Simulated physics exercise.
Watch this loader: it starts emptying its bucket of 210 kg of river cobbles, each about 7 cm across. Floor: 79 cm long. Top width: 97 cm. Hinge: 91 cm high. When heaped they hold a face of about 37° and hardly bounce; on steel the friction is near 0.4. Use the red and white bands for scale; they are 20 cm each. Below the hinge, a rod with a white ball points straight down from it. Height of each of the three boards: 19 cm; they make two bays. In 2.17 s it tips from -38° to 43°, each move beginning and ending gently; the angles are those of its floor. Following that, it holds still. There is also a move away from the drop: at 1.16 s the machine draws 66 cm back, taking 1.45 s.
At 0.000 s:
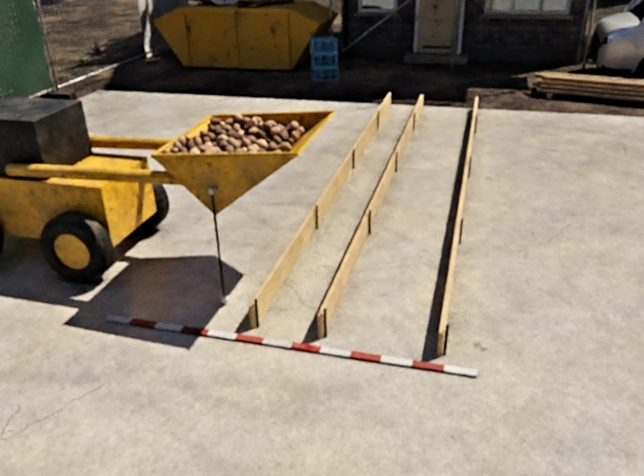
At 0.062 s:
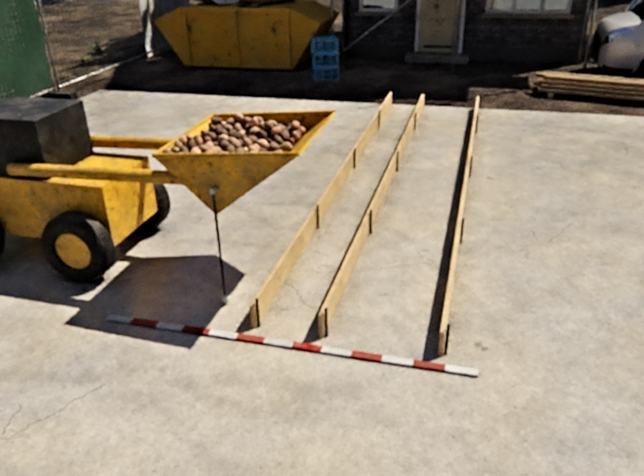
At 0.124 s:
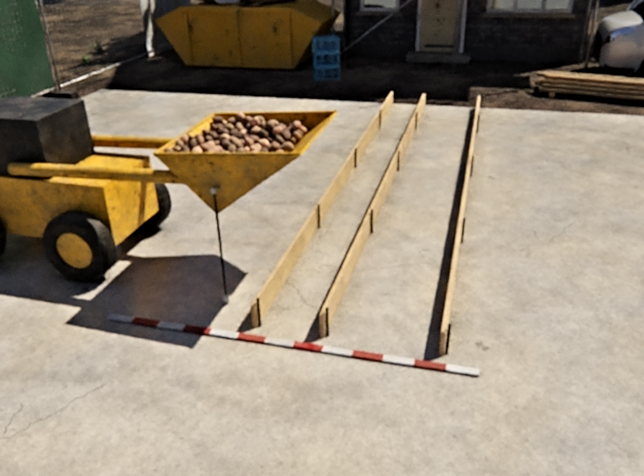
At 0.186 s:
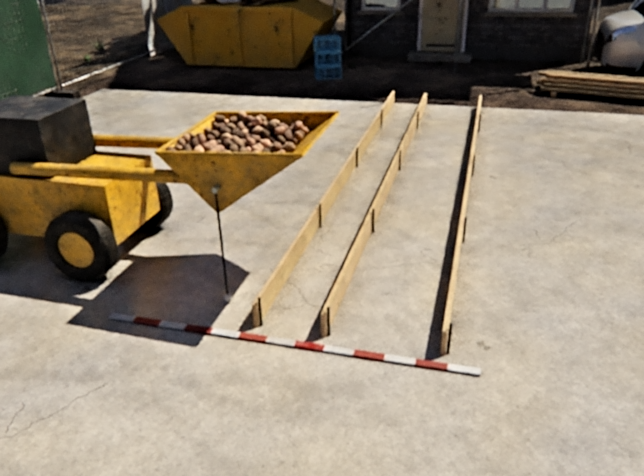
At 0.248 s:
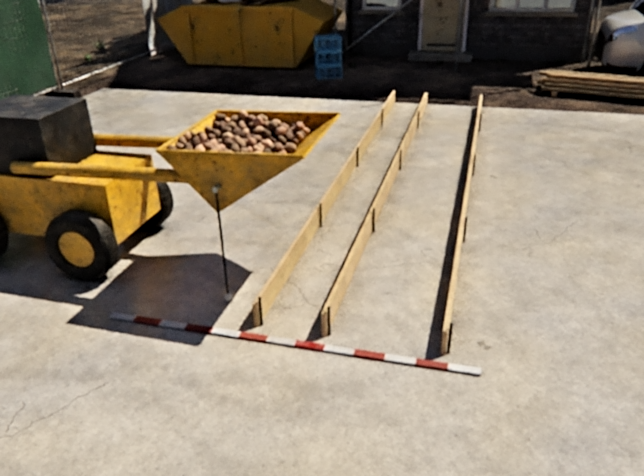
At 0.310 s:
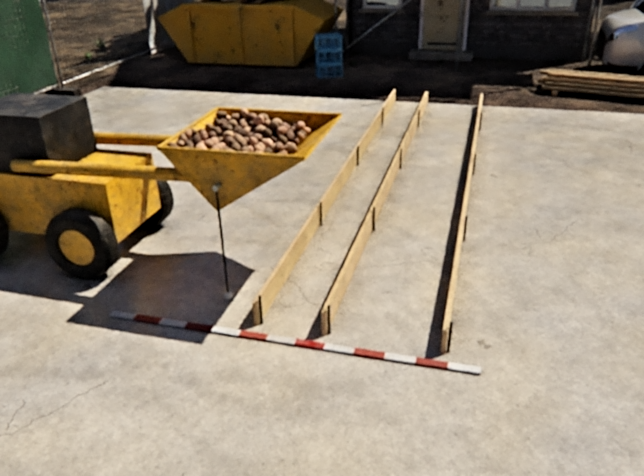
In the video, a yellow loader at the left holds a bucket heaped with river cobbles beside three long wooden boards and a red-and-white striped pole on concrete; the bucket barely tilts, and the stones show almost no movement.
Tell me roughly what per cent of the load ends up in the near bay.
Around 50 out of 100.
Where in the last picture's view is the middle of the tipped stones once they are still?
Their middle ends up near (295, 268).
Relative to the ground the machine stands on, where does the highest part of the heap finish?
About 22 cm above it.
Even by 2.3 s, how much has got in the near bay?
Roughly 50% by that time.
After 1.6 s the floor is at 30°; 83 % in the bucket, 17 % in the near bay; the foremost stones are at (321, 252).
After 2.3 s the floor is at 43°; 0 % in the bucket, 49 % short of the bays, 51 % in the near bay; the foremost stones are at (355, 263).
After 3.1 s the floor is at 43°; 0 % in the bucket, 49 % short of the bays, 51 % in the near bay; the foremost stones are at (348, 284).
After 5.5 s the floor is at 43°; 0 % in the bucket, 49 % short of the bays, 51 % in the near bay; the foremost stones are at (348, 284).
